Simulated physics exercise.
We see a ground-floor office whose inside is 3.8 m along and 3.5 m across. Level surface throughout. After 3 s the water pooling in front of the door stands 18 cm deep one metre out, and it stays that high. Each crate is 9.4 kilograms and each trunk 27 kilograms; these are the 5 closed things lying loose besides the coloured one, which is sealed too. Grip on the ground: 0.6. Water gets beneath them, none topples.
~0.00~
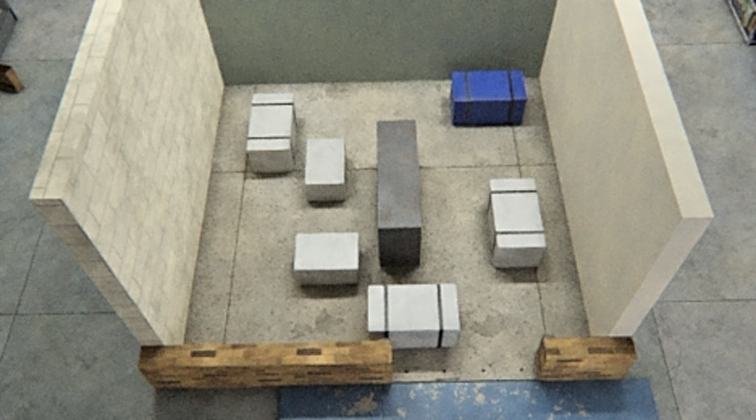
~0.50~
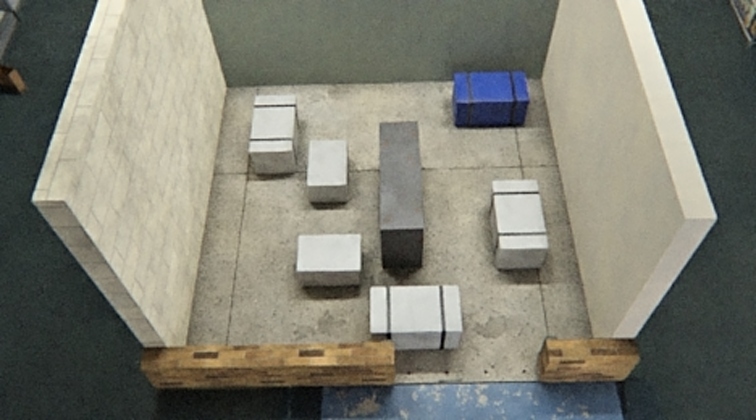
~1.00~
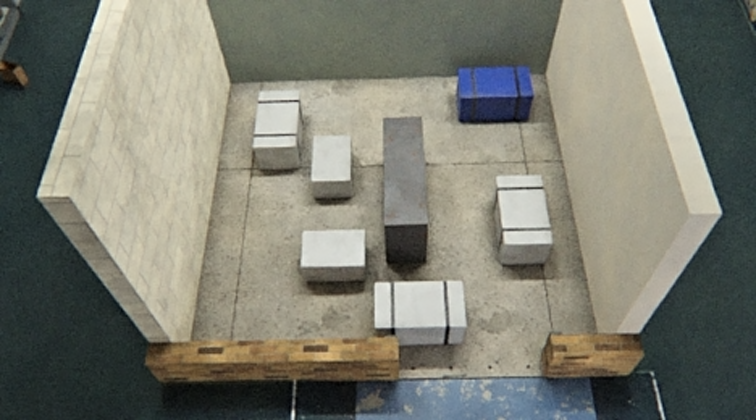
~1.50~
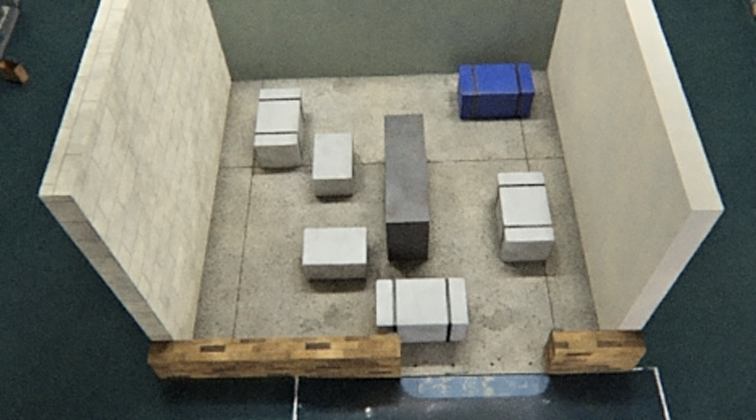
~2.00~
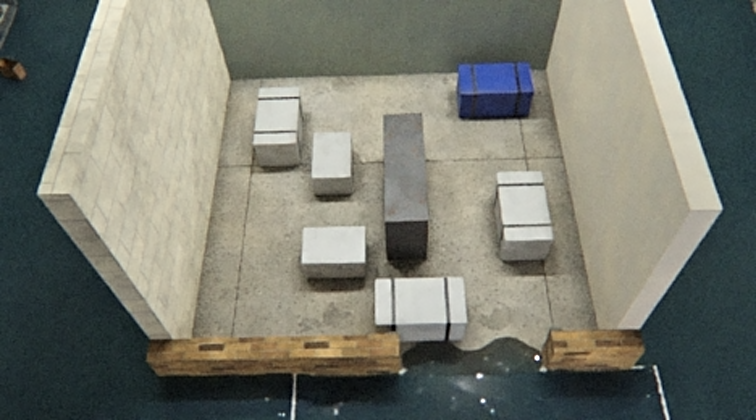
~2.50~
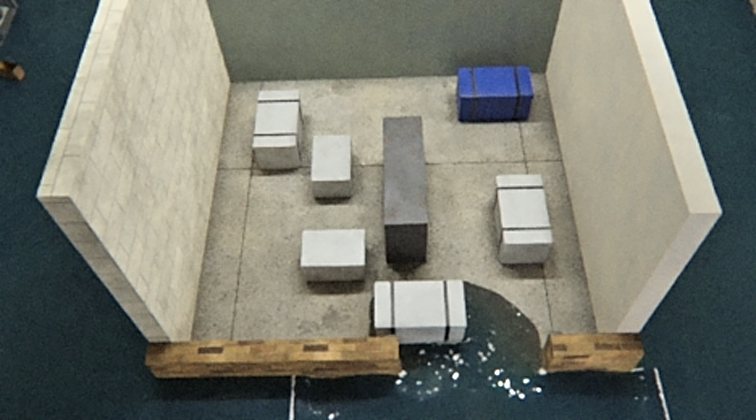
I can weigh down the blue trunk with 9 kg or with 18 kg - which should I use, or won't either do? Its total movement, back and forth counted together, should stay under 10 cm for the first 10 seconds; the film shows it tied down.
Go with neither; both fall short.
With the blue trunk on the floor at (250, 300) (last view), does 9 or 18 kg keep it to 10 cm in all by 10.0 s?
Outcome - failure with both.
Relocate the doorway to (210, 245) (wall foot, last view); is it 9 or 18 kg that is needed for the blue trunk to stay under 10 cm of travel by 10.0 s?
In that case neither load is enough.
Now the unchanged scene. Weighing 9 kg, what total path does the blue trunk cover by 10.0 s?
Some 250 centimetres of travel in total.
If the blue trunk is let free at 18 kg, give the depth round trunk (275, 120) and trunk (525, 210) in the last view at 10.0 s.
First roughly 11 cm, second roughly 13 cm.
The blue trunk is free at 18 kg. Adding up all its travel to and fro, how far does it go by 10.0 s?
I'd say close to 200 cm in total.
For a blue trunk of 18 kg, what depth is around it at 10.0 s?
11 cm, roughly.
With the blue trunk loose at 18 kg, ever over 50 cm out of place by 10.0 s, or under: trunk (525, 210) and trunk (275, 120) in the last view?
Object 1: Surpassed, object 2: Not surpassed.
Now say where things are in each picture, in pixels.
The first picture shows the blue trunk at (489, 86) rests on the ground; water covers 0.0 m2; 0 of 6 have shifted.
The second picture shows the blue trunk at (491, 87), on the bottom; 0.0 m2 under water; 0 of 6 have shifted.
The third picture shows the blue trunk at (495, 82), on the bottom; water covers 0.0 m2; 0 of 6 have shifted.
The fourth picture shows the blue trunk at (496, 79) rests on the ground; water covers 0.0 m2; 0 of 6 have shifted.
The fifth picture shows the blue trunk at (495, 78) rests on the ground; 0.1 m2 under water; 0 of 6 have shifted.
The sixth picture shows the blue trunk at (495, 81) rests on the ground; water covers 0.5 m2; 0 of 6 have shifted.
After 3.5 s the blue trunk would be 0 cm from its start with 9 kg and 0 cm from its start with 18 kg; 0 cm of water round it then.
After 4.5 s the blue trunk would be 0 cm from its start with 9 kg and 0 cm from its start with 18 kg; 1 cm of water round it then.
After 7.0 s the blue trunk would be 9 cm from its start with 9 kg and 22 cm from its start with 18 kg; 9 cm of water round it then.
After 10.0 s the blue trunk would be 176 cm from its start with 9 kg and 167 cm from its start with 18 kg; 11 cm of water round it then.
